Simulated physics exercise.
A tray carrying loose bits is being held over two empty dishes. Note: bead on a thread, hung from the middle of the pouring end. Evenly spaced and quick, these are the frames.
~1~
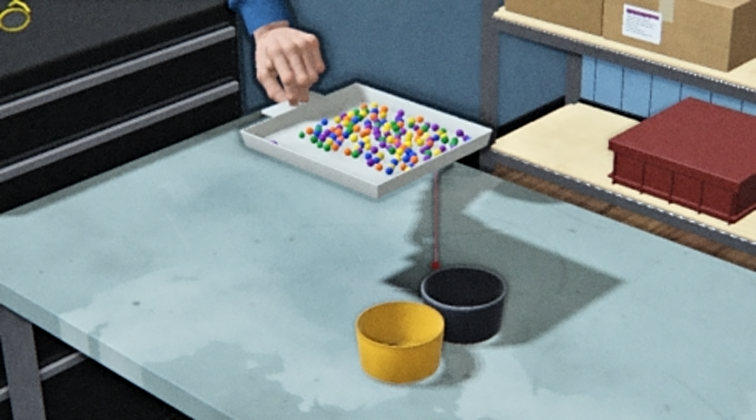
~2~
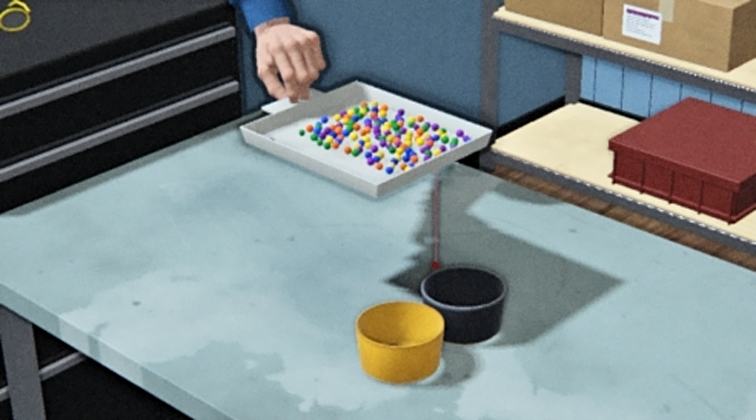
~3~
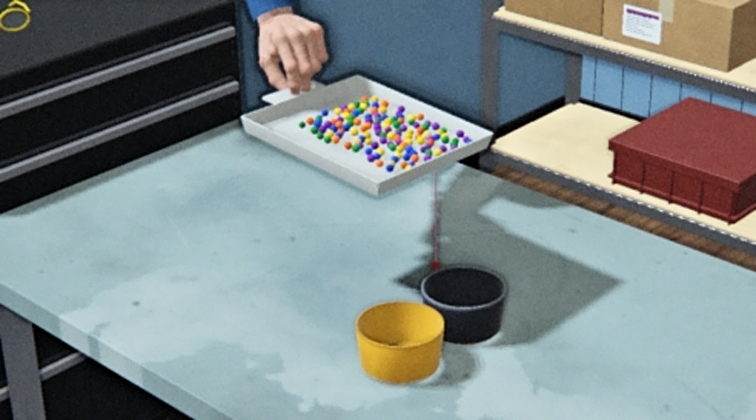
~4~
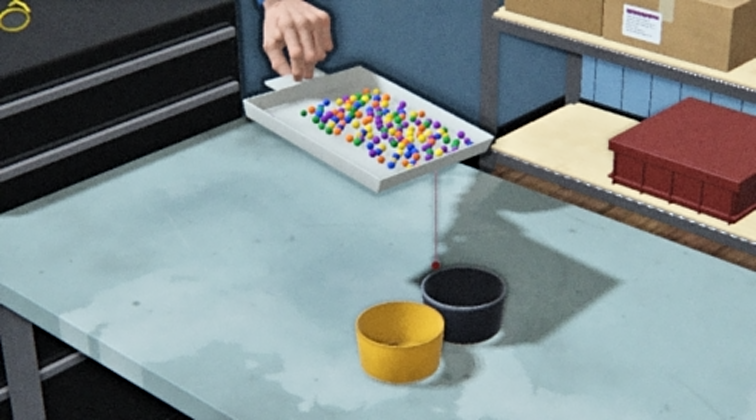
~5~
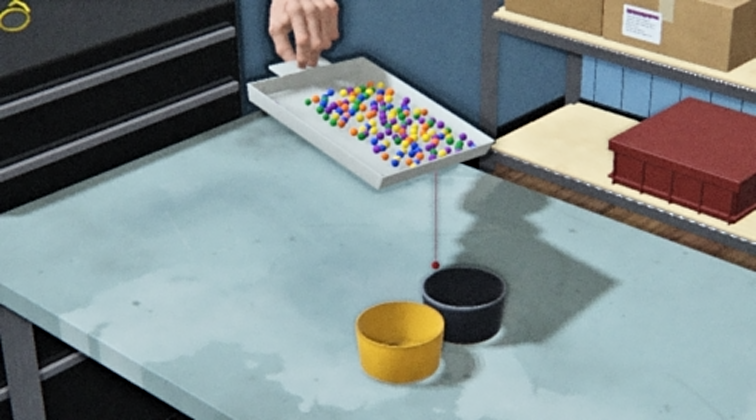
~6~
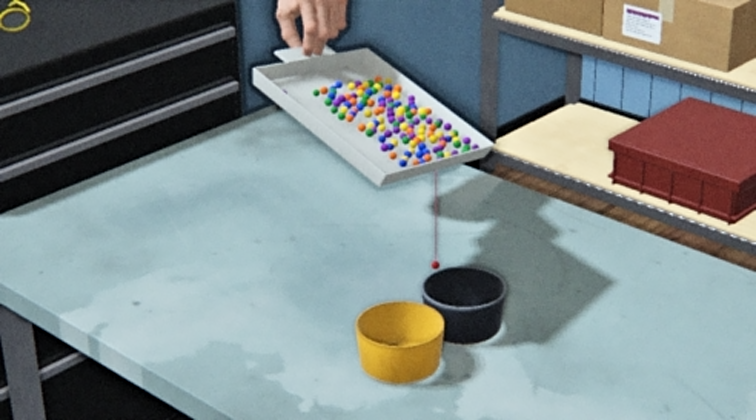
White tray of colourful beads tilting gradually as a hand raises its far end, above a yellow dish and a black dish.
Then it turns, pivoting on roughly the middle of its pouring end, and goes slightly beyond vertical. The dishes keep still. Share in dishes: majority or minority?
Minority.
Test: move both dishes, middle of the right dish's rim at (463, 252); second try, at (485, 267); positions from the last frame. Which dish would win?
First try, the dish to the right; second try, the dish to the right.
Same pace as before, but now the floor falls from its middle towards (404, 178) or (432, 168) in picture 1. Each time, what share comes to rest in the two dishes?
Well, 90 percent for one and then 60 percent for the other.
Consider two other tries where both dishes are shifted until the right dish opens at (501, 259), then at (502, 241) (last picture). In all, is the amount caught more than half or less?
Try 1: The greater share; try 2: The greater share.
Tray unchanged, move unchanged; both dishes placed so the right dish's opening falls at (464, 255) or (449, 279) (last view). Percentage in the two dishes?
In order: 70 percent and 10 percent.
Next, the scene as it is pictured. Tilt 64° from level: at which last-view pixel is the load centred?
Mark it at roughly (456, 143) in the final frame.
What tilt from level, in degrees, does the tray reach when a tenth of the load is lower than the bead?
That happens at around 80°.
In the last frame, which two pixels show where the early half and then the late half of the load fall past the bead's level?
Early half: (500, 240); late half: (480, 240).
Just after the last frame, tray tipped steeply; almost all on the tray; just a few outside both; just a few in the air.
A moment on, tray tipped past a quarter turn; about a tenth on the tray; about a tenth in the right dish; roughly two thirds outside both; roughly a quarter in the air.
Further on, tray tipped past a quarter turn; about a tenth in the right dish; almost all outside both.
When it is over, tray tipped past a quarter turn; not one in the left dish; about a tenth in the right dish; almost all outside both.
